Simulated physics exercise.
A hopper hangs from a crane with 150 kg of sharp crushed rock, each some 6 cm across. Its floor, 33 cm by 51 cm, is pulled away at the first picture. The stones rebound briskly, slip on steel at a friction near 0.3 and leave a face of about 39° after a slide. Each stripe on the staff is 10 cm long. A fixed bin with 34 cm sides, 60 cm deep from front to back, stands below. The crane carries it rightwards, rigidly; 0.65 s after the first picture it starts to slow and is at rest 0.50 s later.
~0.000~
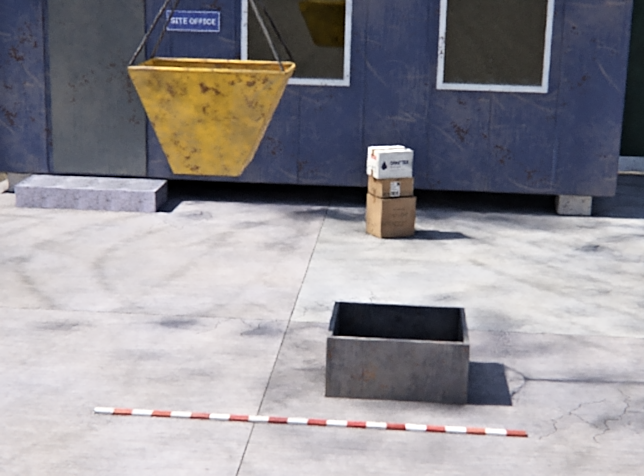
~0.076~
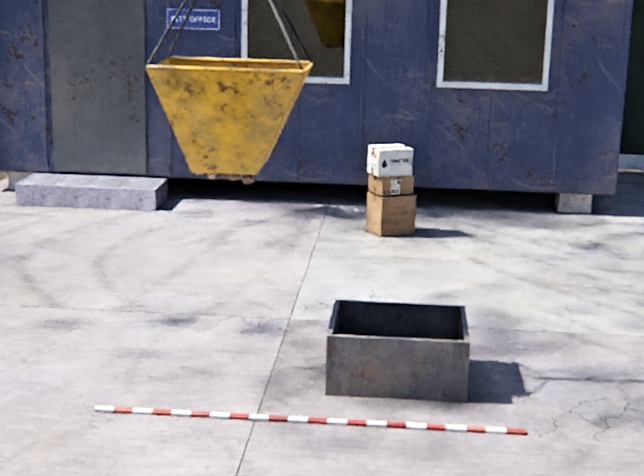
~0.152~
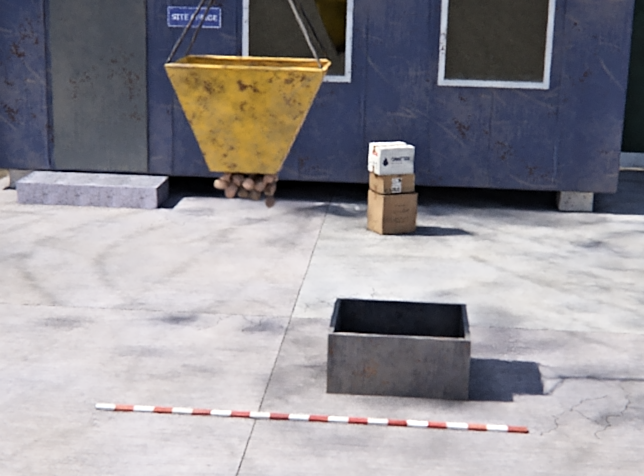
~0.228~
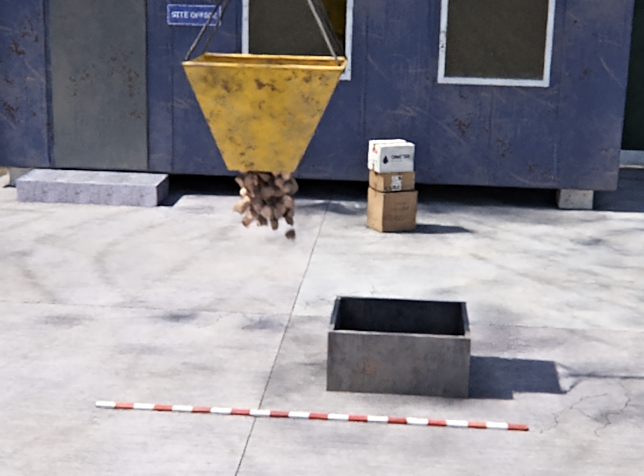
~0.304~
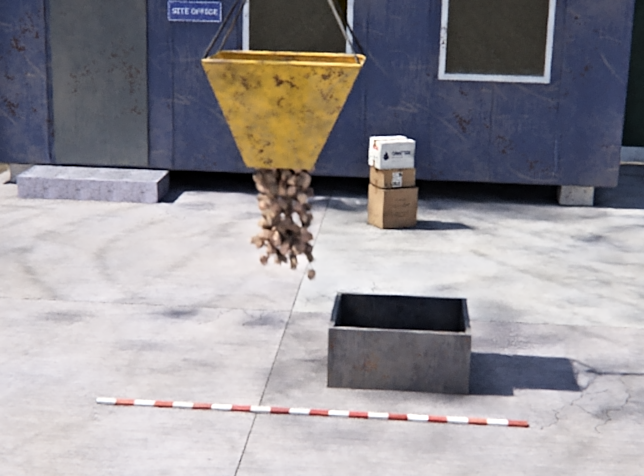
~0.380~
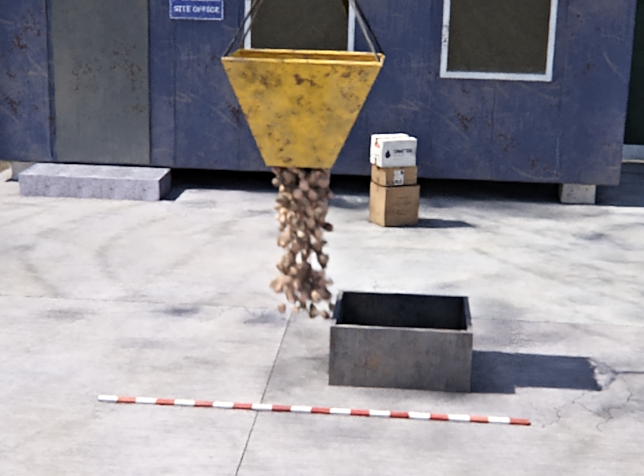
Outside a blue site office, a yellow hopper hanging from cables moved steadily rightwards above the concrete, and brown rocks began dropping from its bottom, stretching into a long stream beside an open grey box.
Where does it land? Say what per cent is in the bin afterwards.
About 72 per cent.
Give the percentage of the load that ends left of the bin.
About 25 per cent.
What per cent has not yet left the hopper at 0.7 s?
About 0 per cent.
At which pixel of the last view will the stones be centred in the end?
Around (386, 348).
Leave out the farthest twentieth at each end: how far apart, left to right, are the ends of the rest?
Roughly 110 cm.
After 0.7 s, 0 % in the hopper, 27 % falling or lying left of the bin, 72 % falling or lying in the bin, 1 % falling or lying beside or right of the bin; the stones farthest right are at (427, 349).
After 1.1 s, 0 % in the hopper, 27 % falling or lying left of the bin, 72 % falling or lying in the bin, 2 % falling or lying beside or right of the bin; the stones farthest right are at (459, 347).
After 1.7 s, 0 % in the hopper, 27 % falling or lying left of the bin, 72 % falling or lying in the bin, 2 % falling or lying beside or right of the bin; the stones farthest right are at (462, 331).
After 2.6 s, 0 % in the hopper, 27 % falling or lying left of the bin, 72 % falling or lying in the bin, 2 % falling or lying beside or right of the bin; the stones farthest right are at (462, 331).
After 4.5 s, 0 % in the hopper, 27 % left of the bin, 72 % in the bin, 2 % beside or right of the bin; the stones farthest right are at (462, 331).
